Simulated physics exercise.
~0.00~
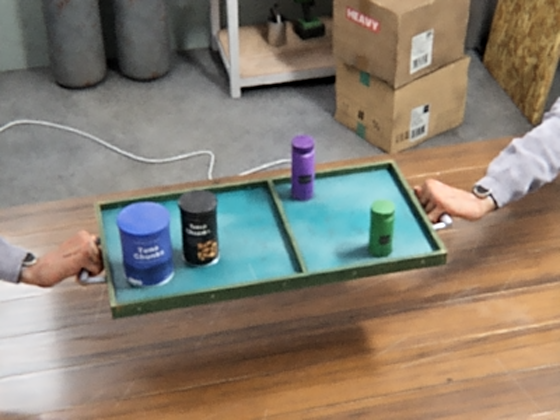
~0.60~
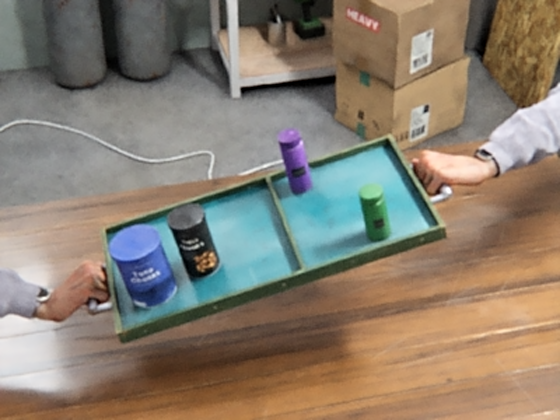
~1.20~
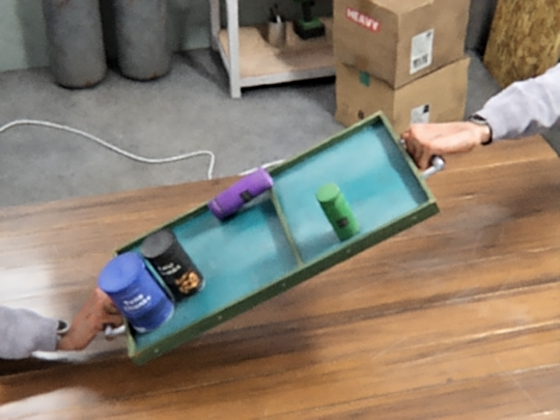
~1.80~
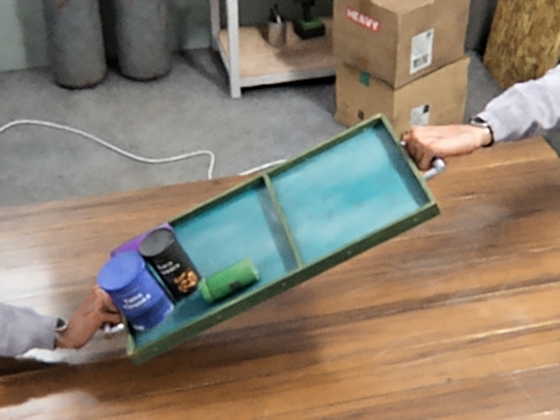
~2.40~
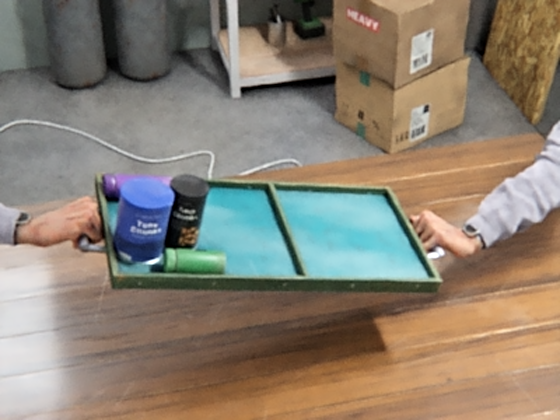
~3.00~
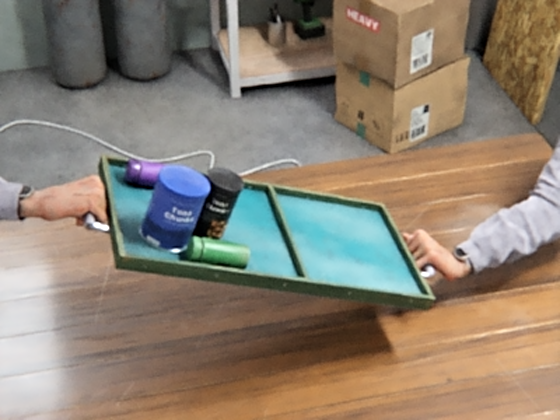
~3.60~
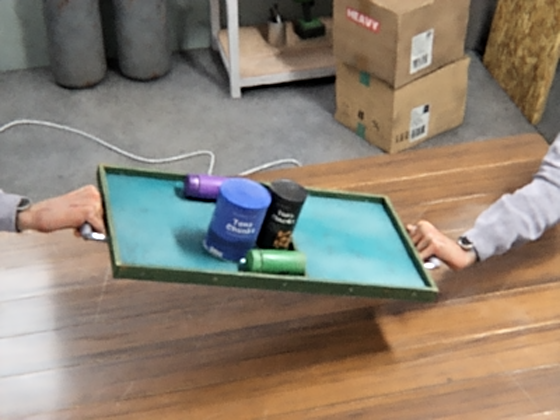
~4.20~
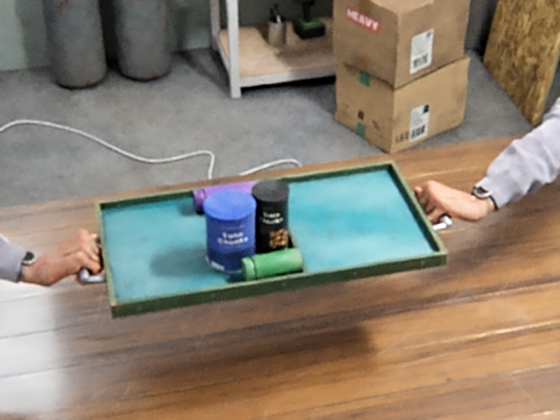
Two hands tilt a tray left, then right, then level, leaving both shakers toppled.
